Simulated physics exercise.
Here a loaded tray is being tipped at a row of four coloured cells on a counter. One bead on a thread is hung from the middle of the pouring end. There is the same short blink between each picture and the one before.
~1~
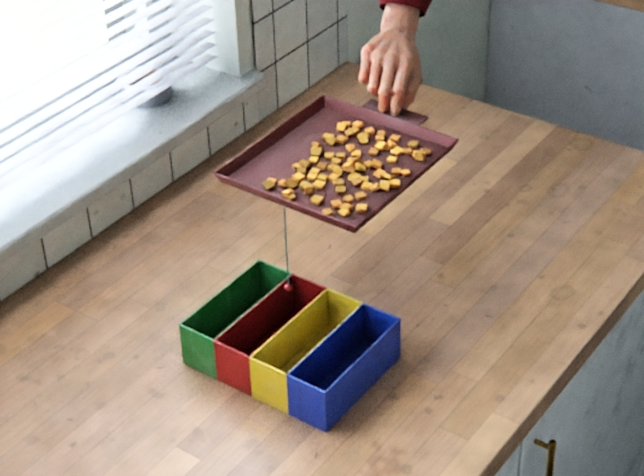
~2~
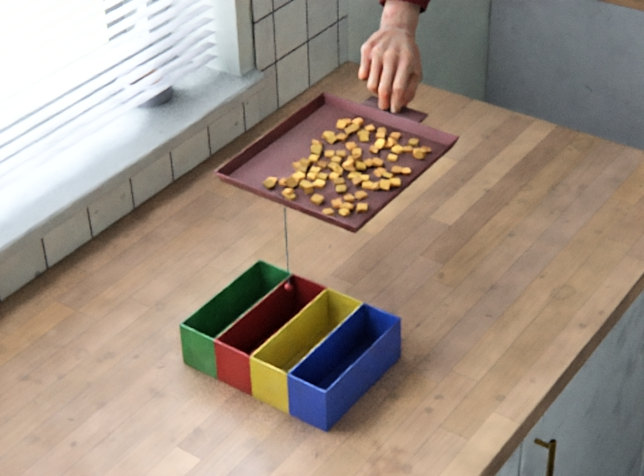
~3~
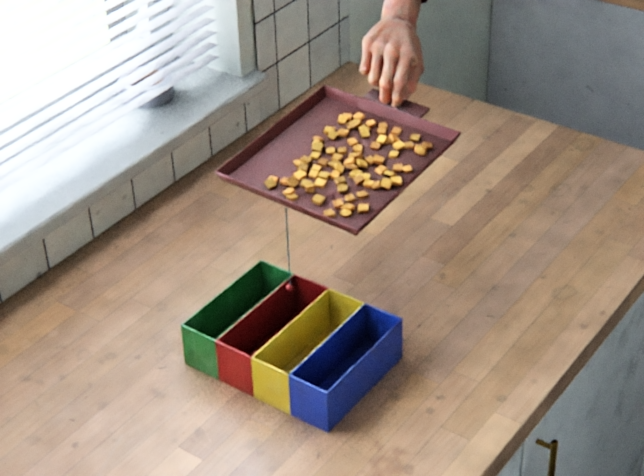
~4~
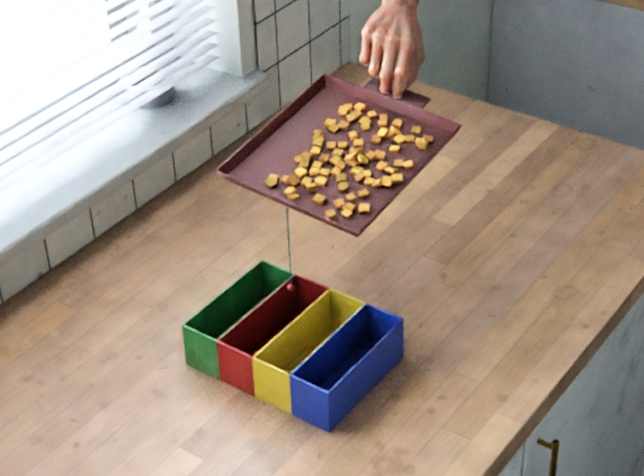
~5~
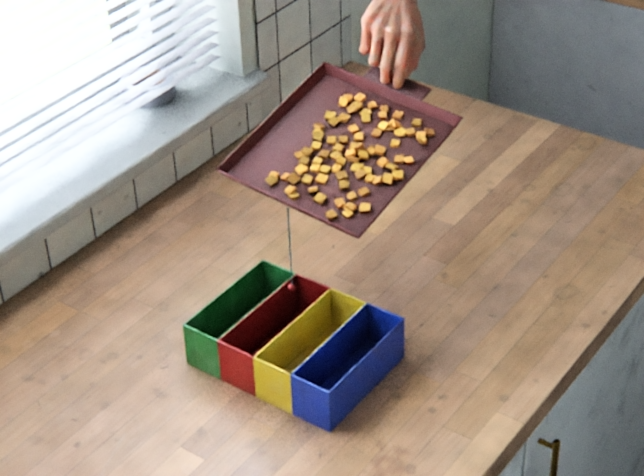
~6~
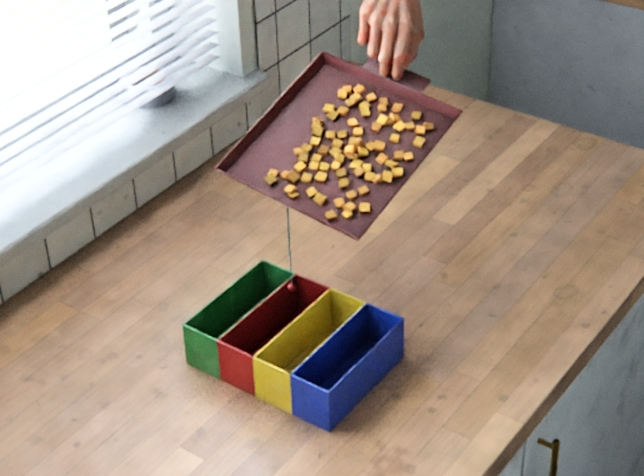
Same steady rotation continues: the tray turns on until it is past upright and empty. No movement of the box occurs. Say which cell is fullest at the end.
The blue cell is fullest at the end.
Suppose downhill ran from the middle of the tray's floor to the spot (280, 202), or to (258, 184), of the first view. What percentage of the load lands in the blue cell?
About 0 and 0 per cent.
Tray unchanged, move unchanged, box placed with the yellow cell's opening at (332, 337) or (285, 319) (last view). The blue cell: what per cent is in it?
Trial 1 20%, trial 2 50%.
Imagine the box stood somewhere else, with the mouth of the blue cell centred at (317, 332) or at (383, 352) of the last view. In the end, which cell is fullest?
First try: The blue cell. Second try: The cell in yellow.
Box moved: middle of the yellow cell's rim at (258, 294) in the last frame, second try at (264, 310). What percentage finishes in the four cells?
10 % for the first, 30 % for the second.
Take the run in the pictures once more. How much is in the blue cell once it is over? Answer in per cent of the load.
Roughly 50 %.
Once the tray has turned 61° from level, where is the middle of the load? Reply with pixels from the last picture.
(343, 224).
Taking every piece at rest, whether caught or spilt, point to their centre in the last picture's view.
At about (346, 367), give or take.
Soon, tray tipped steeply; most on the tray; a stray few in the blue cell; a small part falling or outside the box.
A while on, tray tipped right over; a stray few on the tray; about half in the blue cell; about a third in the yellow cell; a stray few in the red cell; a small part falling or outside the box.
Towards the end, tray tipped past a quarter turn; about half in the blue cell; about a third in the yellow cell; a stray few in the red cell; a small part falling or outside the box.
Finally, tray tipped past a quarter turn; about half in the blue cell; about a third in the yellow cell; a stray few in the red cell; none in the green cell; a small part outside the box.
